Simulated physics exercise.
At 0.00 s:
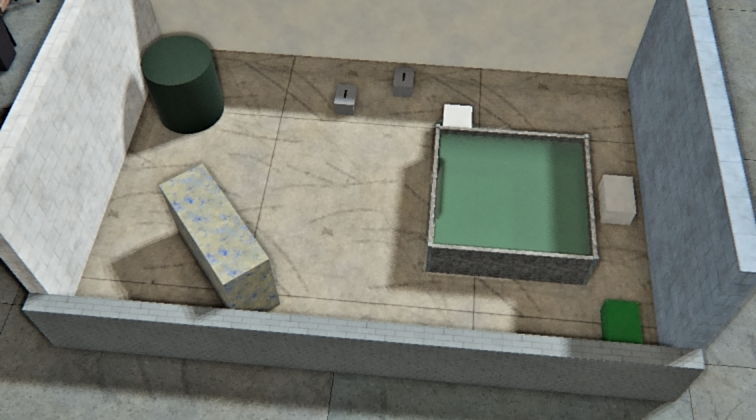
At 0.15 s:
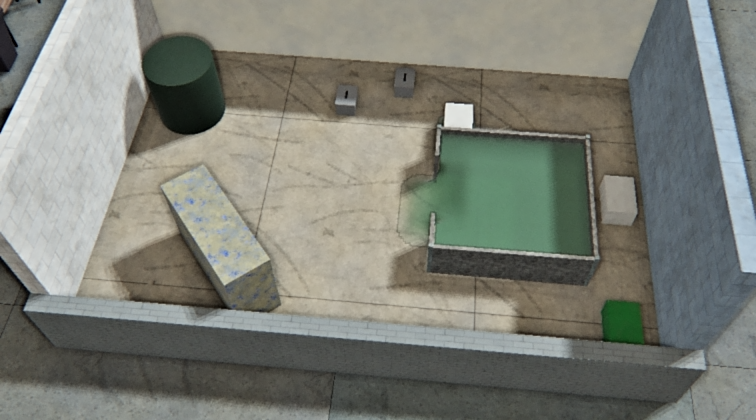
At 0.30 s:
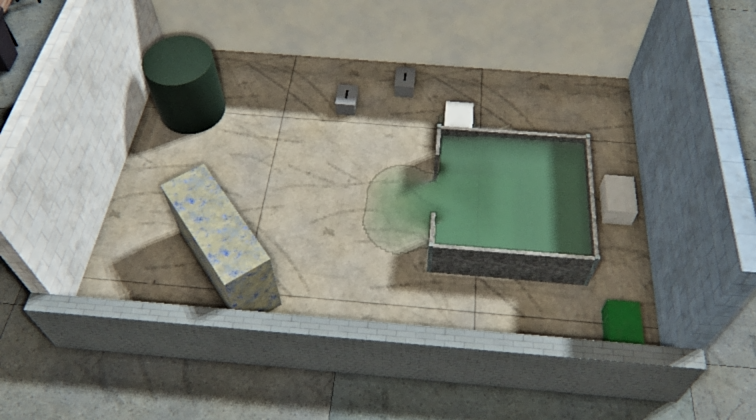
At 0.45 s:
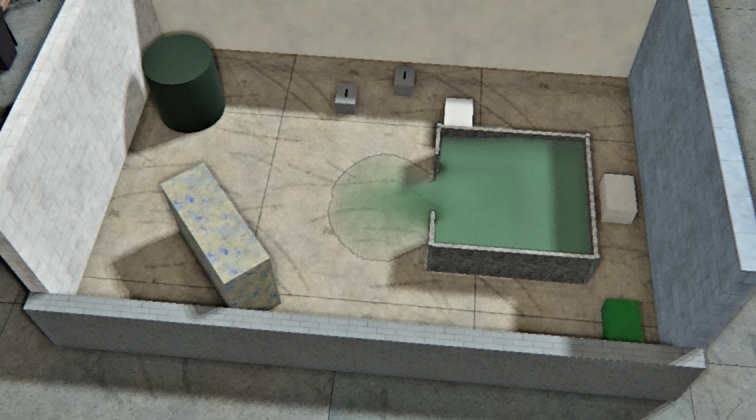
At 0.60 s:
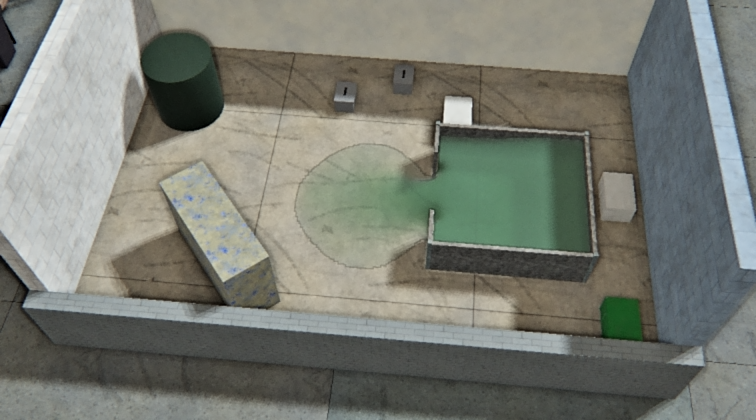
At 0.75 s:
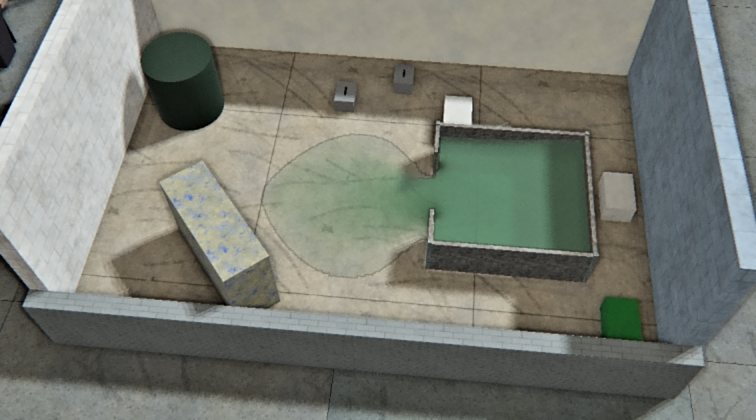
Green water pours through a gap in the left side of a square stone-walled tank and spreads leftward in a widening, thinning pool across the floor. The tank stands right of centre in a walled yard, seen from high above by a still camera. Around it sit pale blocks, two small grey boxes, a dark green cylinder, a speckled slab and a bright green crate, with hardly any visible movement.
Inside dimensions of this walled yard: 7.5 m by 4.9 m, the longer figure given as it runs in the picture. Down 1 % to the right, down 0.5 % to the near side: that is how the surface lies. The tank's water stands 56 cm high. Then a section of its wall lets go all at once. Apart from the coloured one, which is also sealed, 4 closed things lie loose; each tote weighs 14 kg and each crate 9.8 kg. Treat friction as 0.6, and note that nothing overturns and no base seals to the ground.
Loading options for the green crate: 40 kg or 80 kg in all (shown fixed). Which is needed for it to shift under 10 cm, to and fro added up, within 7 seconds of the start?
The small load gets by.
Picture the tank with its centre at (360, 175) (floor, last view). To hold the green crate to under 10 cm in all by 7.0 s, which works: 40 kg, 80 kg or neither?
Then the lighter mass suffices.
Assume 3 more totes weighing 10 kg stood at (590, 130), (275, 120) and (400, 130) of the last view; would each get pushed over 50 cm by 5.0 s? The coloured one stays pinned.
Going through them in turn, the answers are not too far, too far and not too far.
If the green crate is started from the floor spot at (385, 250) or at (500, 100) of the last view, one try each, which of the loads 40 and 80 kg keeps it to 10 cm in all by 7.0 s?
Light one suffices, then light one suffices.
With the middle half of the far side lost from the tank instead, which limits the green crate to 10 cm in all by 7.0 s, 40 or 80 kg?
Then you need the heavier mass.
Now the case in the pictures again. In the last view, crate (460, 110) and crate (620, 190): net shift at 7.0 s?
So the first is off by 20 centimetres, the second by 0 centimetres.
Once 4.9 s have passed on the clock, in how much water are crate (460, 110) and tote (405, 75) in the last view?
0 and 1 cm.
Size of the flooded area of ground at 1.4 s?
My estimate is roughly 14 m2.
After 1.4 s the green crate would be 0 cm from its start with 40 kg and 0 cm from its start with 80 kg; 0 cm of water round it then.
After 3.1 s the green crate would be 0 cm from its start with 40 kg and 0 cm from its start with 80 kg; 0 cm of water round it then.
After 4.9 s the green crate would be 0 cm from its start with 40 kg and 0 cm from its start with 80 kg; 1 cm of water round it then.
After 7.0 s the green crate would be 0 cm from its start with 40 kg and 0 cm from its start with 80 kg; 5 cm of water round it then.
